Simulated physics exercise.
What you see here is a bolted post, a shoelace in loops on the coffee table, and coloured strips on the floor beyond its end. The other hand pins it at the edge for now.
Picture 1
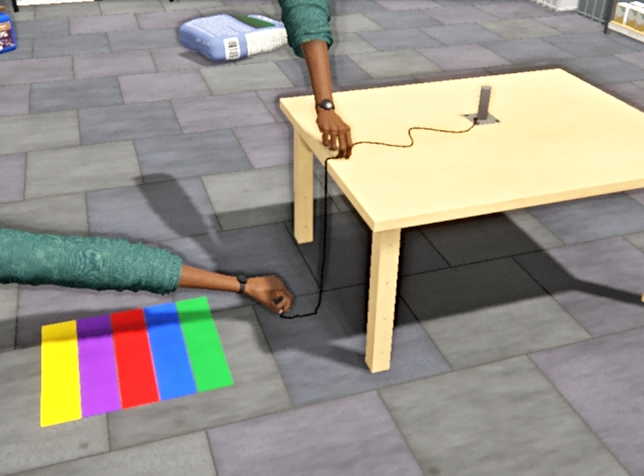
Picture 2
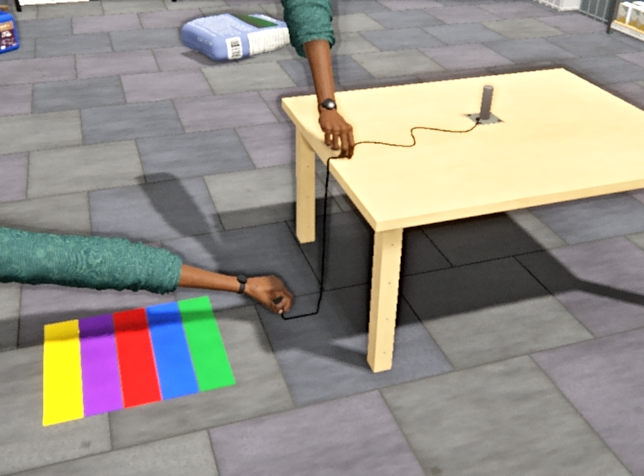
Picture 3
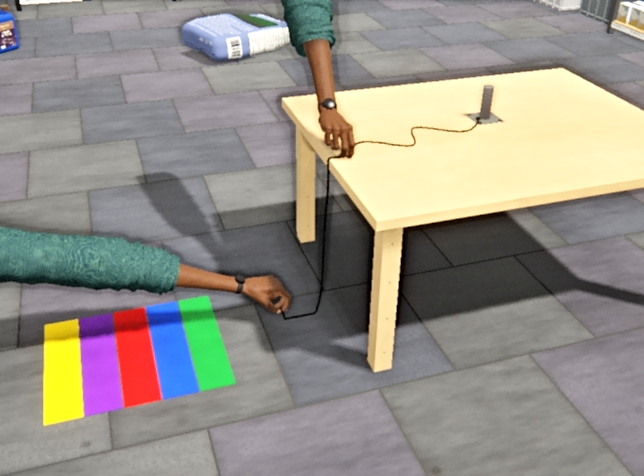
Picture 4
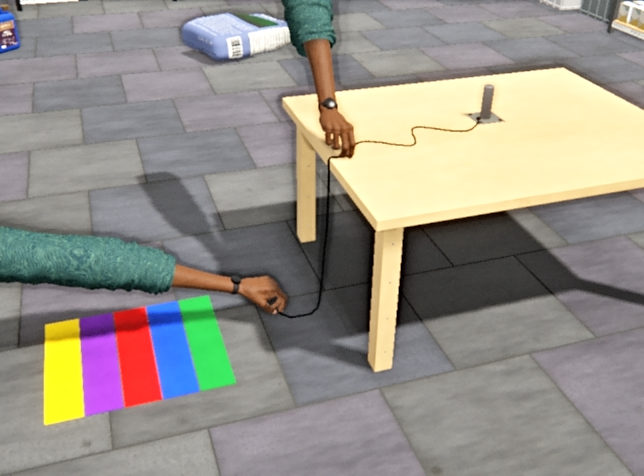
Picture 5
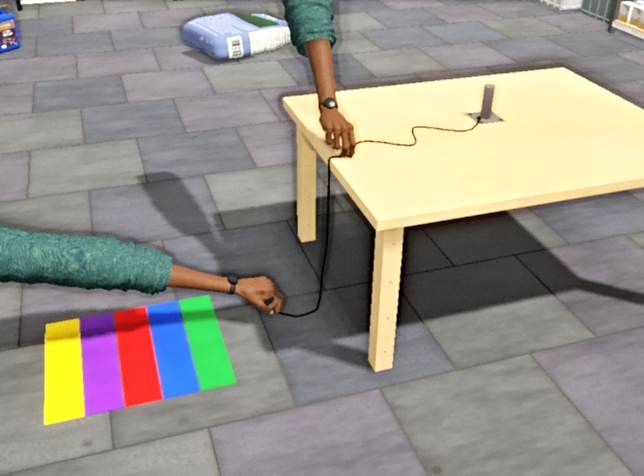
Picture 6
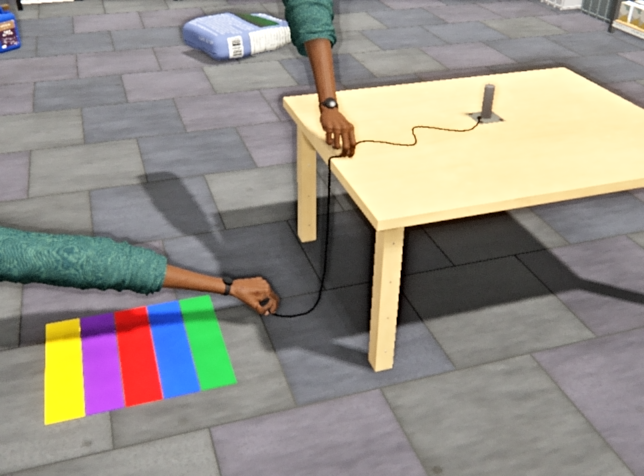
Two arms in green sleeves handle a thin dark shoelace at the near-left corner of a pale wooden table, seen from above at an angle on a grey tiled floor. One hand presses the lace at the table's edge, while yellow, purple, red, blue and green strips lie at lower left. The lower hand draws the hanging end slightly left, the other staying put.
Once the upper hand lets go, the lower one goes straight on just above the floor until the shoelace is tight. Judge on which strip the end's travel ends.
Its travel ends on the purple strip.
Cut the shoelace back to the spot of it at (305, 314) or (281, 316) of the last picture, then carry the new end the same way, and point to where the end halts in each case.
Roughly at (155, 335) the first time and at (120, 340) the second.
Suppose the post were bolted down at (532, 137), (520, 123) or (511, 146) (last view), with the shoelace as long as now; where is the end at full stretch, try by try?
Close to (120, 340), (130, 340) and (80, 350) in that order.
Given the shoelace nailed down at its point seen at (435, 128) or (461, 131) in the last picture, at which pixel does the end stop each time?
First try near (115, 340), second near (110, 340).
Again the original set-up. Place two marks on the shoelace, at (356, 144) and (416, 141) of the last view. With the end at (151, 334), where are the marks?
You'll find them at about (321, 168) and about (374, 139).
Soon after, end near (151, 334); over red.
After that, end near (117, 340); over red.
At the stop, end near (97, 344); over purple. Over purple.
